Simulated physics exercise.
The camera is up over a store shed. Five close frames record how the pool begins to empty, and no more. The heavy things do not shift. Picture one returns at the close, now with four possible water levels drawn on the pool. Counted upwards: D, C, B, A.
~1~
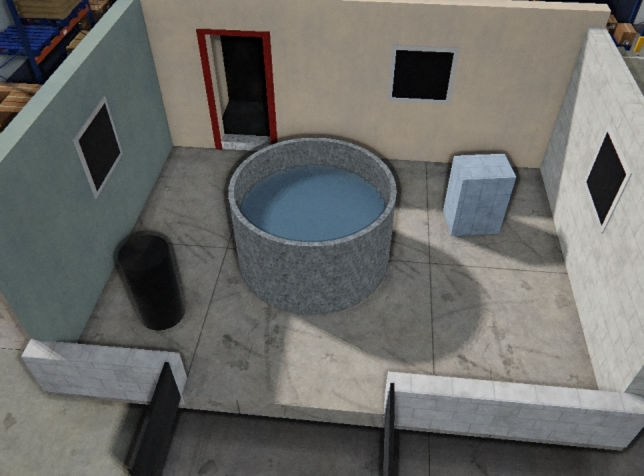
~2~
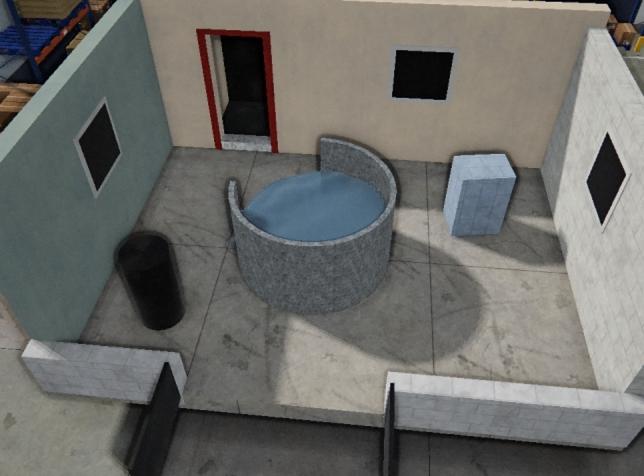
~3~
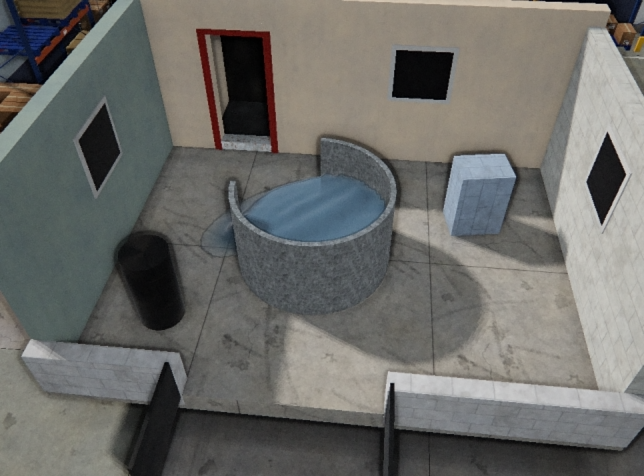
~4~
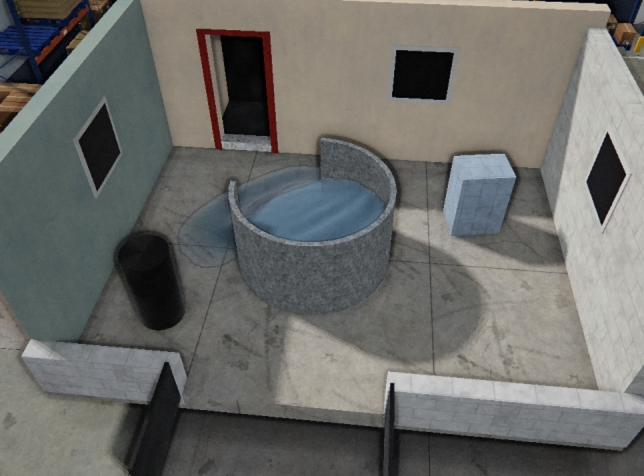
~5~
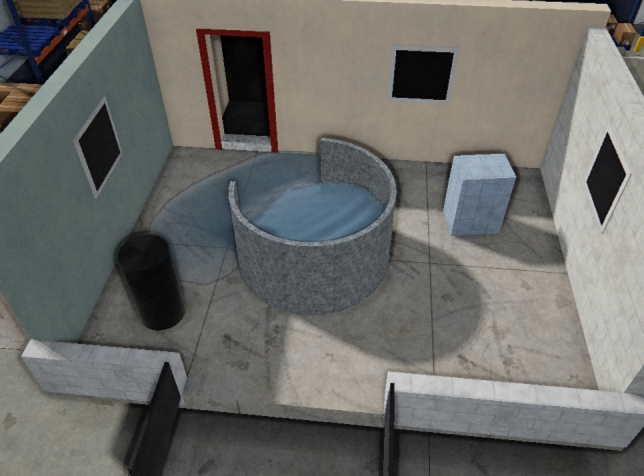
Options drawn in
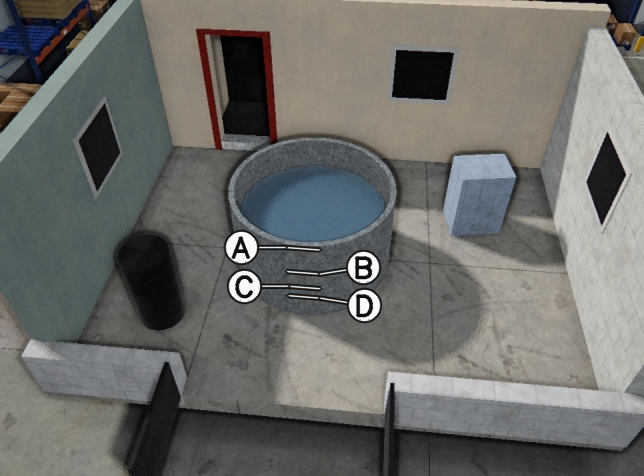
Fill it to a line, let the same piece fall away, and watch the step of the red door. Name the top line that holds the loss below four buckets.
It is D.
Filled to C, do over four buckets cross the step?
Yes.
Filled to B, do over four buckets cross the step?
Yes, it does.
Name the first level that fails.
That would be C.
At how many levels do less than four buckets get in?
One of the four.
In white, A at (302, 248); B at (303, 272); C at (304, 287); D at (304, 296); from the bottom up D, C, B, A.
Choosing A, dozens of bucketfuls pour in.
Choosing B, dozens of bucketfuls pour in.
Choosing C, about 11 bucketfuls get in.
Choosing D, a bucket or two gets in.
